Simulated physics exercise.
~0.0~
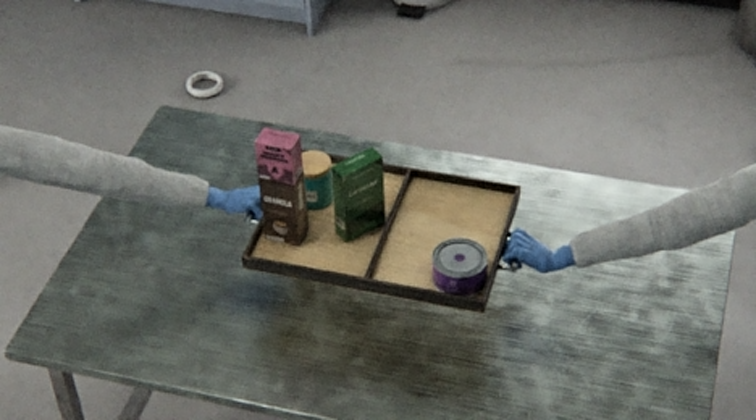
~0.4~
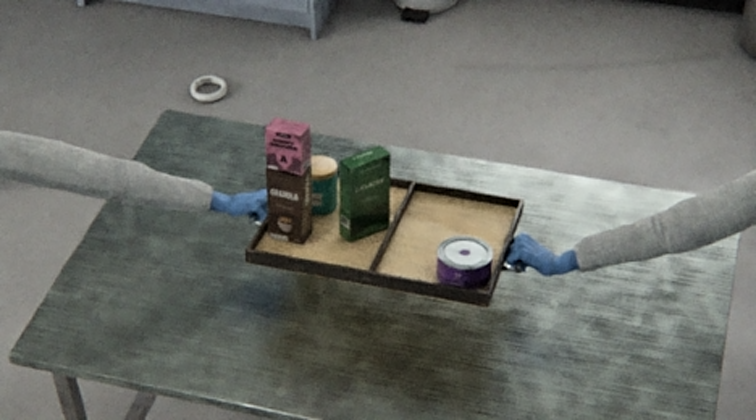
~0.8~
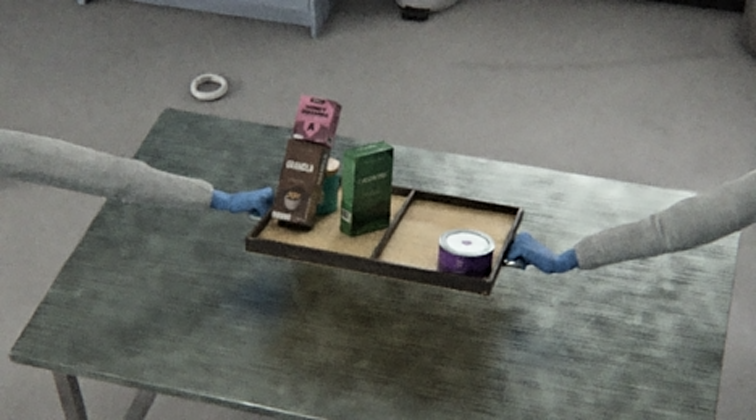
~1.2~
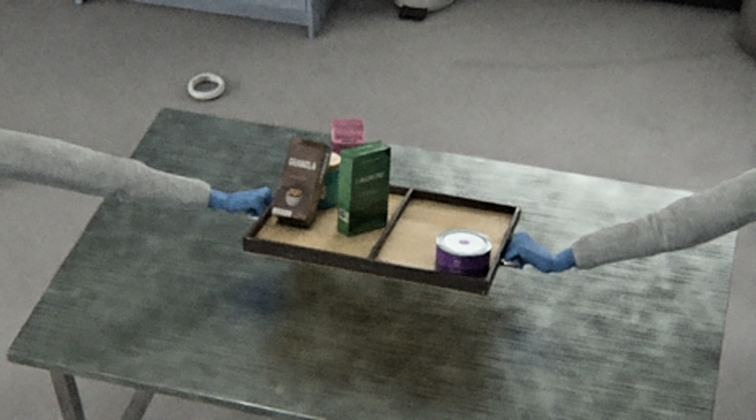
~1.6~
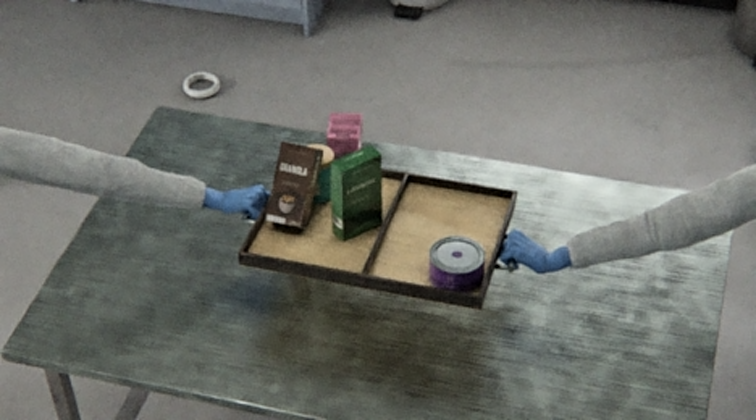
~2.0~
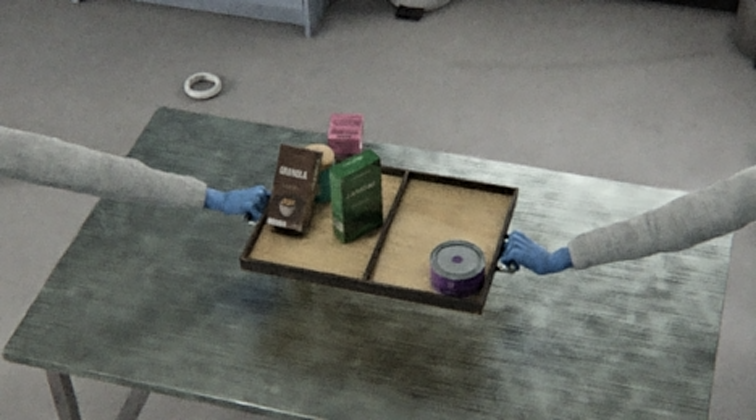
Two blue-gloved hands in pale grey sleeves hold a shallow, dark-rimmed tray over a worn greenish table, seen from above in a grey-floored room. In the tray's left half, a pink packet sits atop a brown one beside a turquoise jar and a green packet, with a purple tub at right. The hands dip the tray's far edge, and the pink and brown packets lean right and away. The pink packet topples off beyond the far rim, and the tray tilts back towards level. It ends lying behind the tray, the brown packet stays tipped, and the green packet, jar and tub remain upright.
